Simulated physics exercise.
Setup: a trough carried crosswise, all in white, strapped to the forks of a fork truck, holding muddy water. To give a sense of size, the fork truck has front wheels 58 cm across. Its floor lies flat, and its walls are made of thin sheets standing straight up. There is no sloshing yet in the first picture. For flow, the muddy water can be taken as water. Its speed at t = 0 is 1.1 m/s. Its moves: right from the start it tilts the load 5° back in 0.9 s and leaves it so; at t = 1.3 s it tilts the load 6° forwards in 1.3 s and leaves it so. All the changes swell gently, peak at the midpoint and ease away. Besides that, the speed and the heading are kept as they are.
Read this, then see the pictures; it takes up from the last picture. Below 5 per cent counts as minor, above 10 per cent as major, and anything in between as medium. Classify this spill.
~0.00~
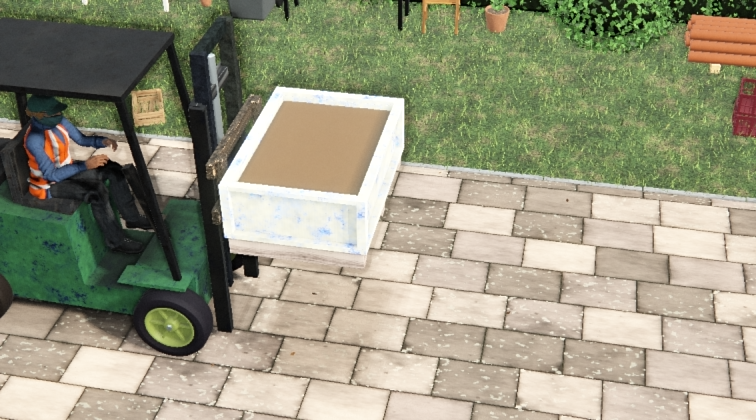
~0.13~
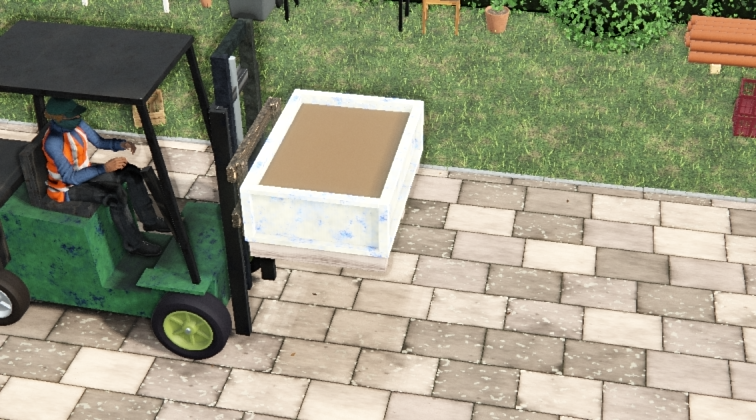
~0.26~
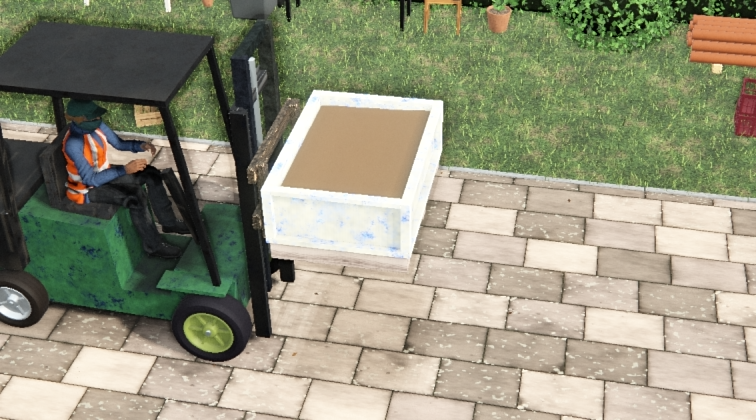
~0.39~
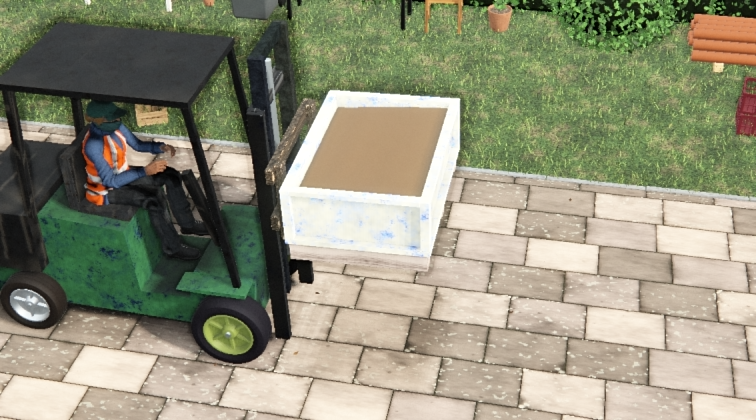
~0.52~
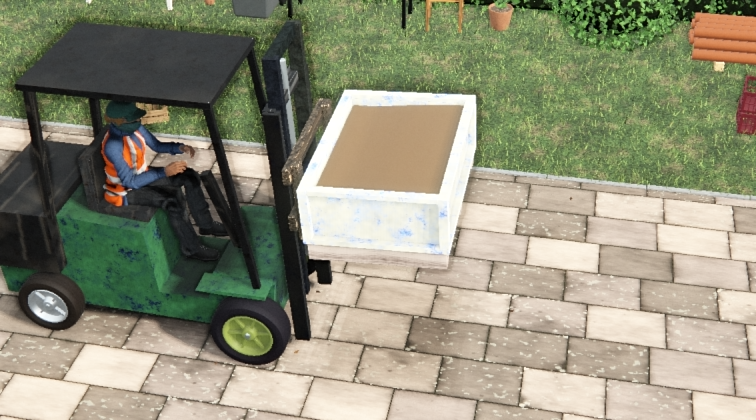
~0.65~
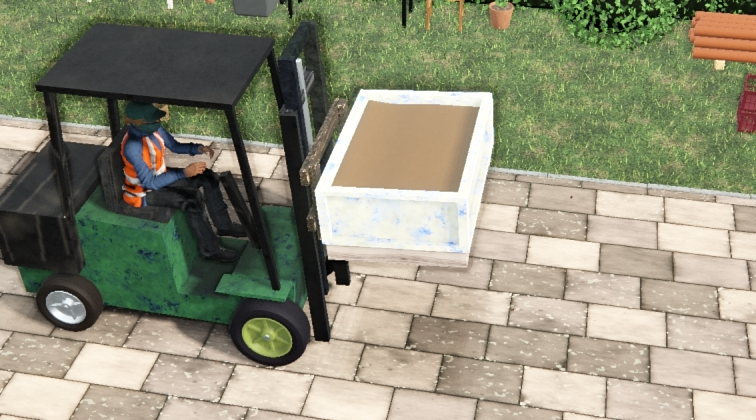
It is a minor one.
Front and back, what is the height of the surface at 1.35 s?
The front stands at 30 cm and the back at 34 cm.
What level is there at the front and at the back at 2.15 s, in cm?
The level sits near 26 cm in front and near 38 cm behind.
Then, 1.35 s in, it stands 34 cm high behind and 30 cm in front; 1 per cent has gone over the back.
Then, 2.15 s in, it stands 38 cm high behind and 25 cm in front; 2 per cent has gone over the back.
Then, 3.15 s in, it stands 39 cm high behind and 25 cm in front; 2 per cent has gone over the back.
Then, 5.59 s in, 3 per cent has gone mostly over the back, some over the front, 8 of 323 litres.
